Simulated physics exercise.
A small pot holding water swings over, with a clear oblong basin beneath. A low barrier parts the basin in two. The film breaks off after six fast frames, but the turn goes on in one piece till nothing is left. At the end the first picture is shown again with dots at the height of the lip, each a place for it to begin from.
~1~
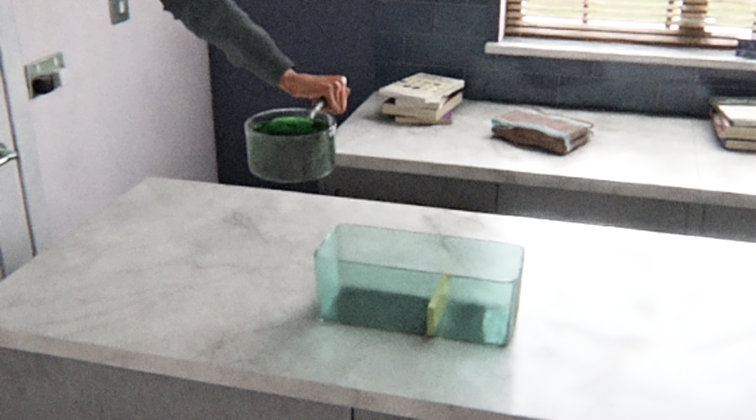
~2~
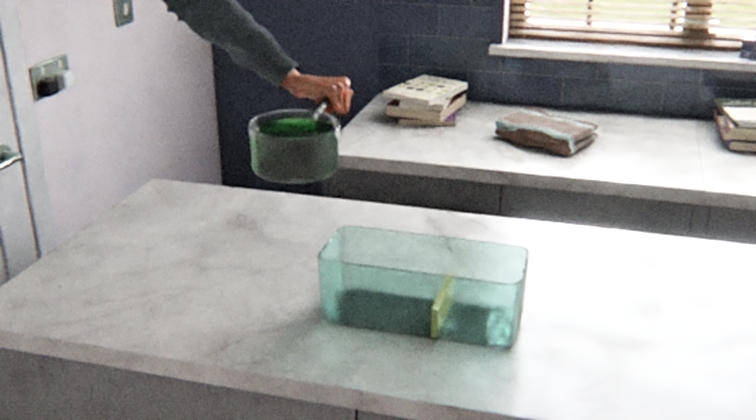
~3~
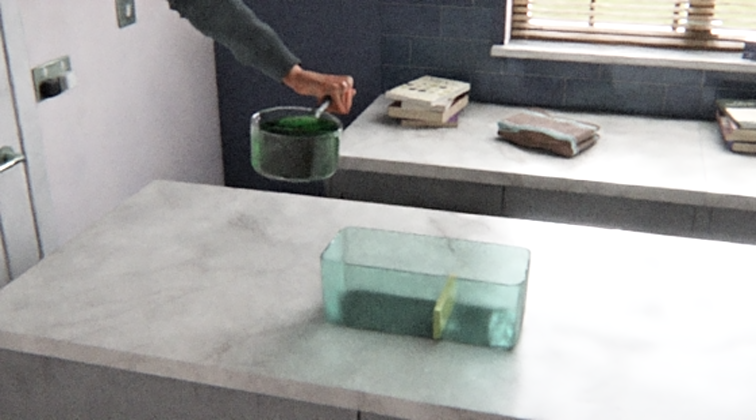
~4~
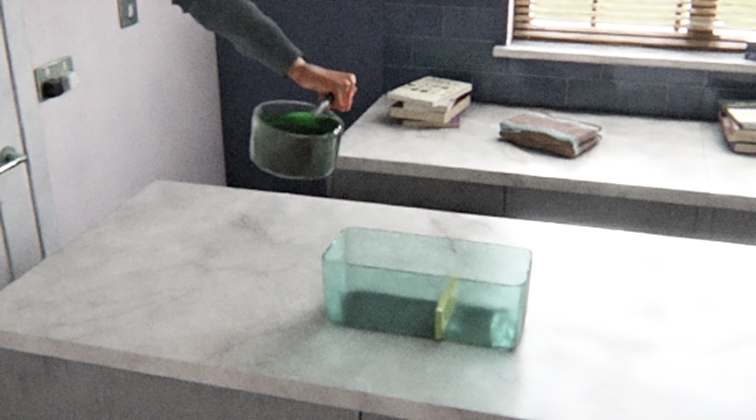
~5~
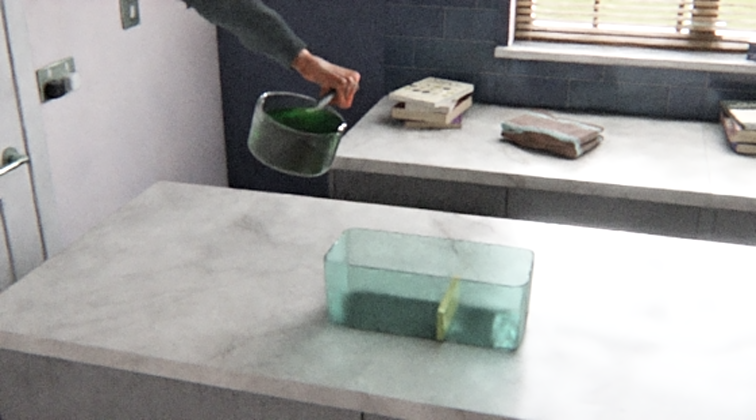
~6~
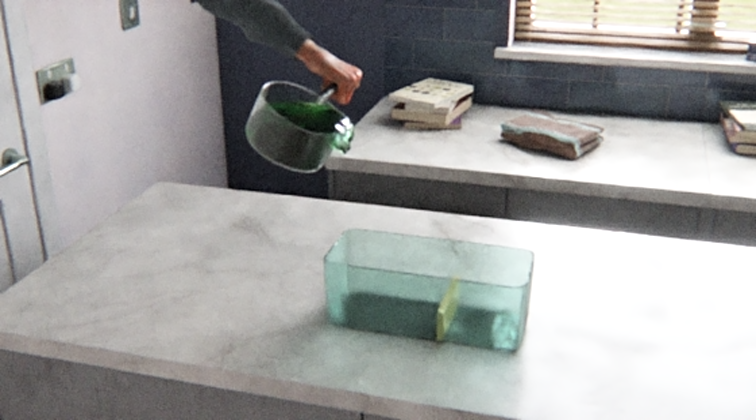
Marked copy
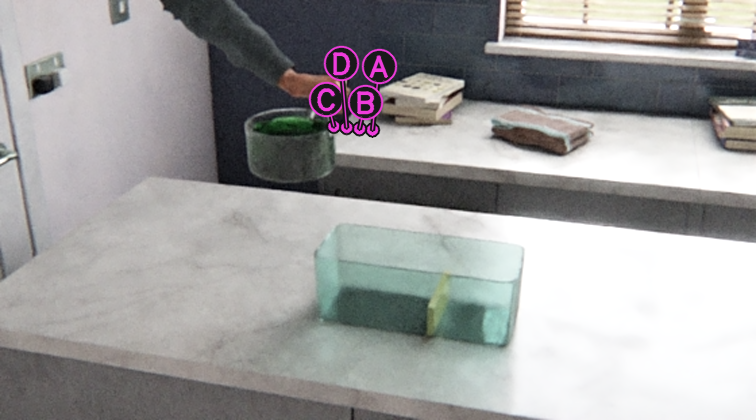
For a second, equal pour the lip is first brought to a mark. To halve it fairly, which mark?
Best: B.
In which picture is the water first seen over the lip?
In picture 5.
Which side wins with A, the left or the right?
More ends on the right.
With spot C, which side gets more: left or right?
More ends on the left.
On the marked copy, A at (372, 129); B at (359, 128); C at (333, 126); D at (346, 127).
With A, about 25 % ends left of the wall and 74 % right of it.
With B, about 48 % ends left of the wall and 50 % right of it.
With C, about 90 % ends left of the wall and 8 % right of it.
With D, about 73 % ends left of the wall and 25 % right of it; 3 % is lost outside.
